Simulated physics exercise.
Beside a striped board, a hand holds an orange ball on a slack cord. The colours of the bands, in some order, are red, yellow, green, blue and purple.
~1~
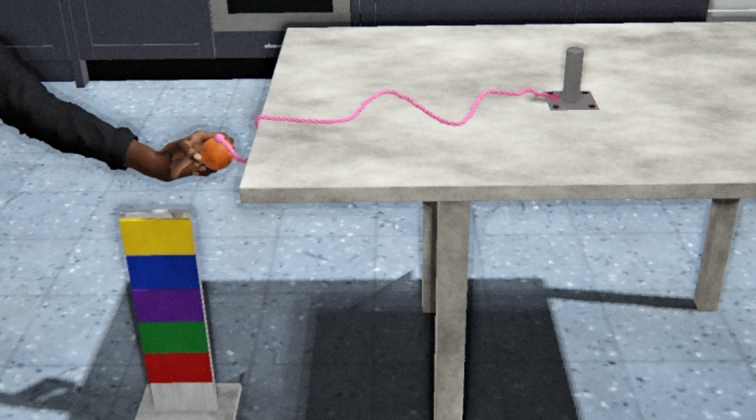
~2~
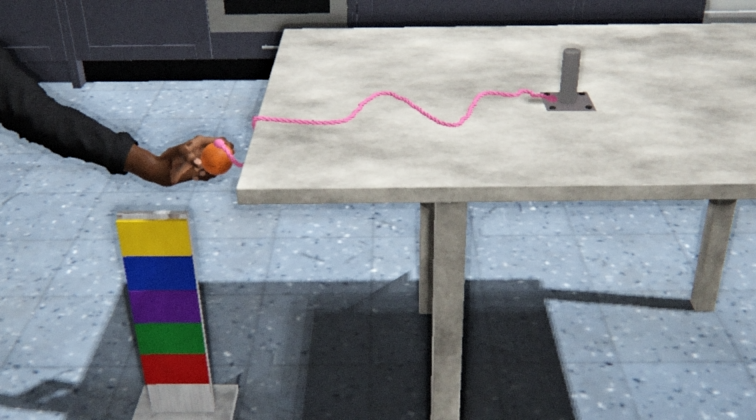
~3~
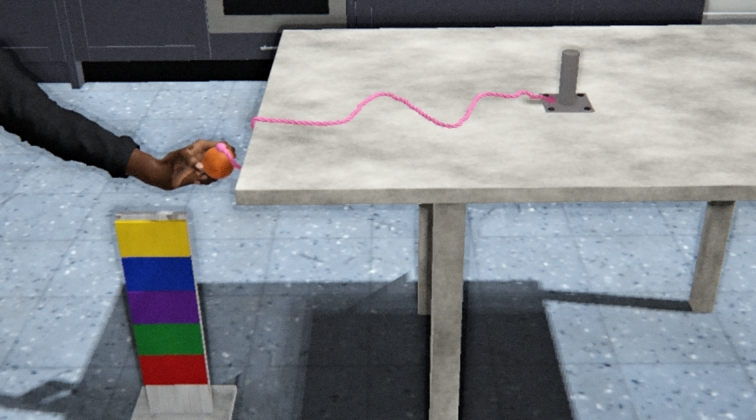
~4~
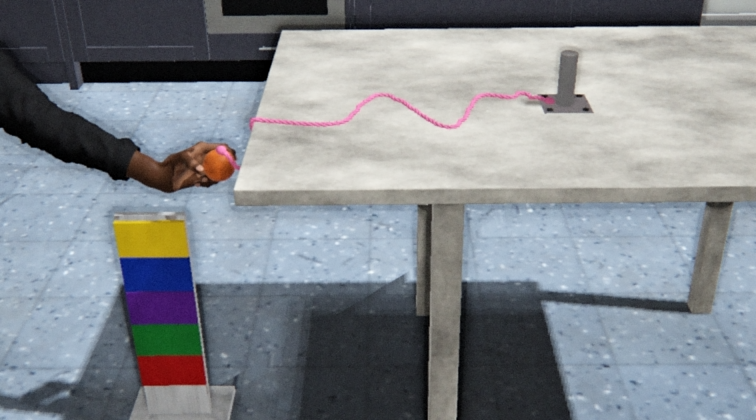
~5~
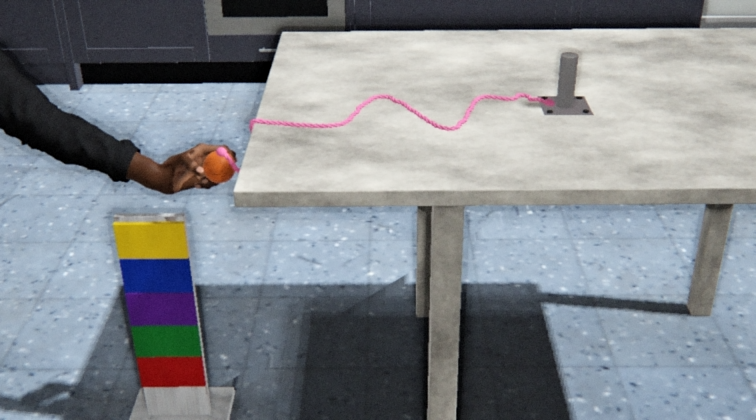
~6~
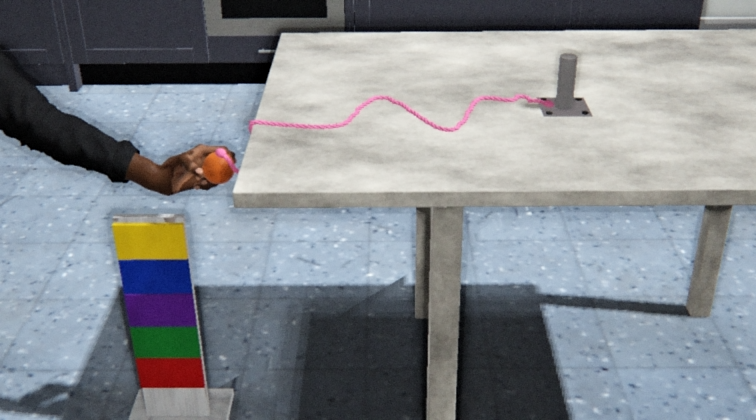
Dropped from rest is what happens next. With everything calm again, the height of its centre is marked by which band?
By the green band.
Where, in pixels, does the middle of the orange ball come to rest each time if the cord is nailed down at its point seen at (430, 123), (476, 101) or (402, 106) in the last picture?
Readings in order - (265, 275), (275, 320), (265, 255).
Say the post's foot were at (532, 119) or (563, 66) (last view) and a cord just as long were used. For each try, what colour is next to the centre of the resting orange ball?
Taking the two spots in turn: Red, then purple.
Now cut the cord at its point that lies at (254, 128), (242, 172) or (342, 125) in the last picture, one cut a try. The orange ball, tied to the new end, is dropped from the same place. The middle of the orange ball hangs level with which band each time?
First try: Blue; second try: Purple; third try: Higher than all five.
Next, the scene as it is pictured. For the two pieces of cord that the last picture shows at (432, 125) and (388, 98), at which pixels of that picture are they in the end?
They go to (351, 113) and to (269, 115).
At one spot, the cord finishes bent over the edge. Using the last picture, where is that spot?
At (375, 99).
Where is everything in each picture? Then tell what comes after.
Orange ball (217, 154); yellow (157, 238); blue (163, 273); purple (168, 306); green (173, 339); red (178, 369), in the first frame.
Orange ball (217, 159); cord through (519, 94) (468, 115) (410, 104) (357, 110) (271, 120), in the second frame.
Orange ball (219, 163), in the third frame.
Orange ball (219, 165); cord through (516, 96) (466, 117) (408, 105) (355, 112) (268, 121), in the fourth frame.
Orange ball (220, 167), in the fifth frame.
Orange ball (219, 168); cord through (516, 99) (465, 120) (407, 108) (354, 115) (268, 124), in the sixth frame.
A little later, ball near (237, 307); level with purple.
Next, ball near (292, 335); level with green.
Later still, ball near (265, 341); level with green.
When it is over, ball near (276, 342); level with green. At green.
